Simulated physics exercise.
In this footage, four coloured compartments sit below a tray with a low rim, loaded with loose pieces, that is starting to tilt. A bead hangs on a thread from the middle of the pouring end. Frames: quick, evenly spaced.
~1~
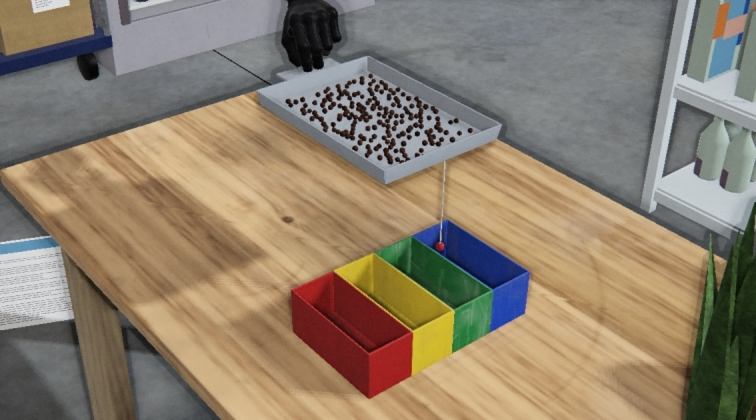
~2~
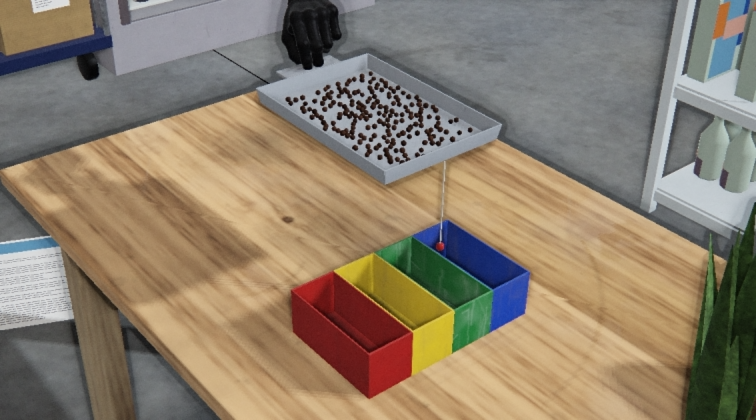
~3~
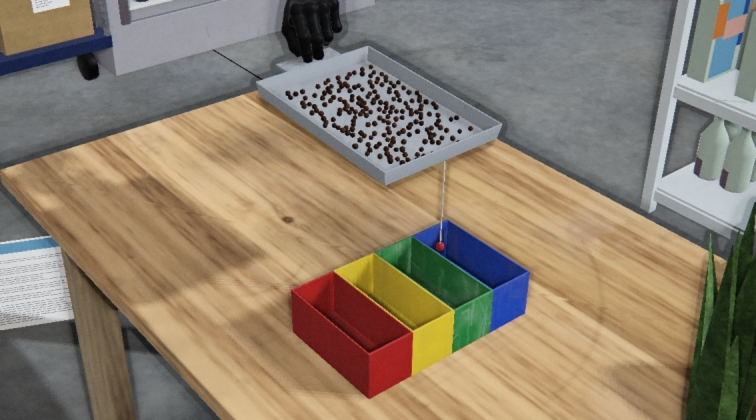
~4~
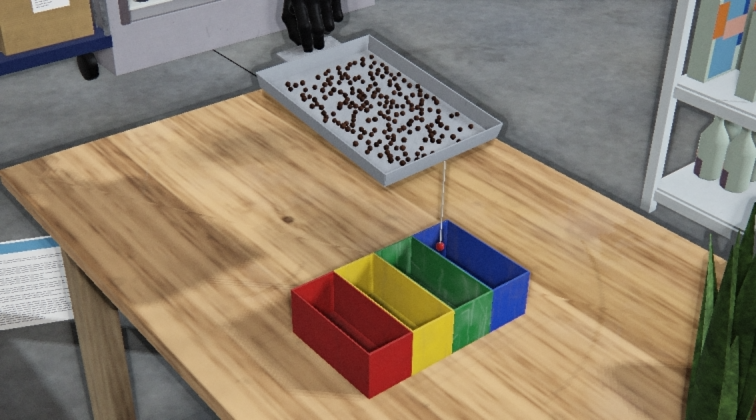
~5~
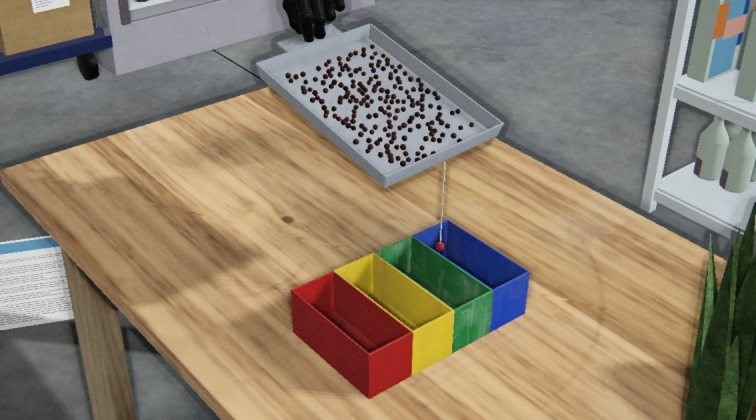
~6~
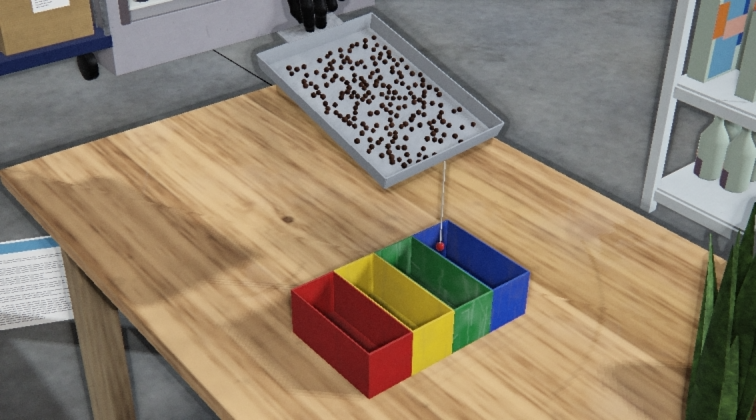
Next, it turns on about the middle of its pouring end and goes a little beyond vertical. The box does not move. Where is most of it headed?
Mostly to the yellow cell.
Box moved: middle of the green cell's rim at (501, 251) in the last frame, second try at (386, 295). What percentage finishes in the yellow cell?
In turn 10 and 0 in a hundred.
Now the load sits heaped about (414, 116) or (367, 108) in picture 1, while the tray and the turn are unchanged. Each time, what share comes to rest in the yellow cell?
Estimate: 60 % first, 70 % second.
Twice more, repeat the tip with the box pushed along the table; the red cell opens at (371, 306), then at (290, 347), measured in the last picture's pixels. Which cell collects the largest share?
Try 1 - the yellow one. Try 2 - the blue one.
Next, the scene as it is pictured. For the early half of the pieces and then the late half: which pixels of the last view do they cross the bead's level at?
Points: About (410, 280), then about (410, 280).
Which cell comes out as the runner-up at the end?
The answer here is the green one.
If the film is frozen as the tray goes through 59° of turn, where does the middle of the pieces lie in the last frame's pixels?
Near (414, 159).
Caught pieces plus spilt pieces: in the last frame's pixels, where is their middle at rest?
At about (415, 336), give or take.
Shortly afterwards, tray tipped steeply; all but a few on the tray; only a few in the green cell; only a few falling or outside the box.
Next, tray tipped right over; near two thirds on the tray; a little in the yellow cell; only a few in the green cell; near a quarter falling or outside the box.
Some moments later, tray tipped past a quarter turn; near two thirds in the yellow cell; near a quarter in the green cell; only a few in the blue cell; only a few in the red cell; only a few falling or outside the box.
In the end, tray tipped past a quarter turn; near two thirds in the yellow cell; near a quarter in the green cell; only a few in the blue cell; only a few in the red cell; only a few outside the box.
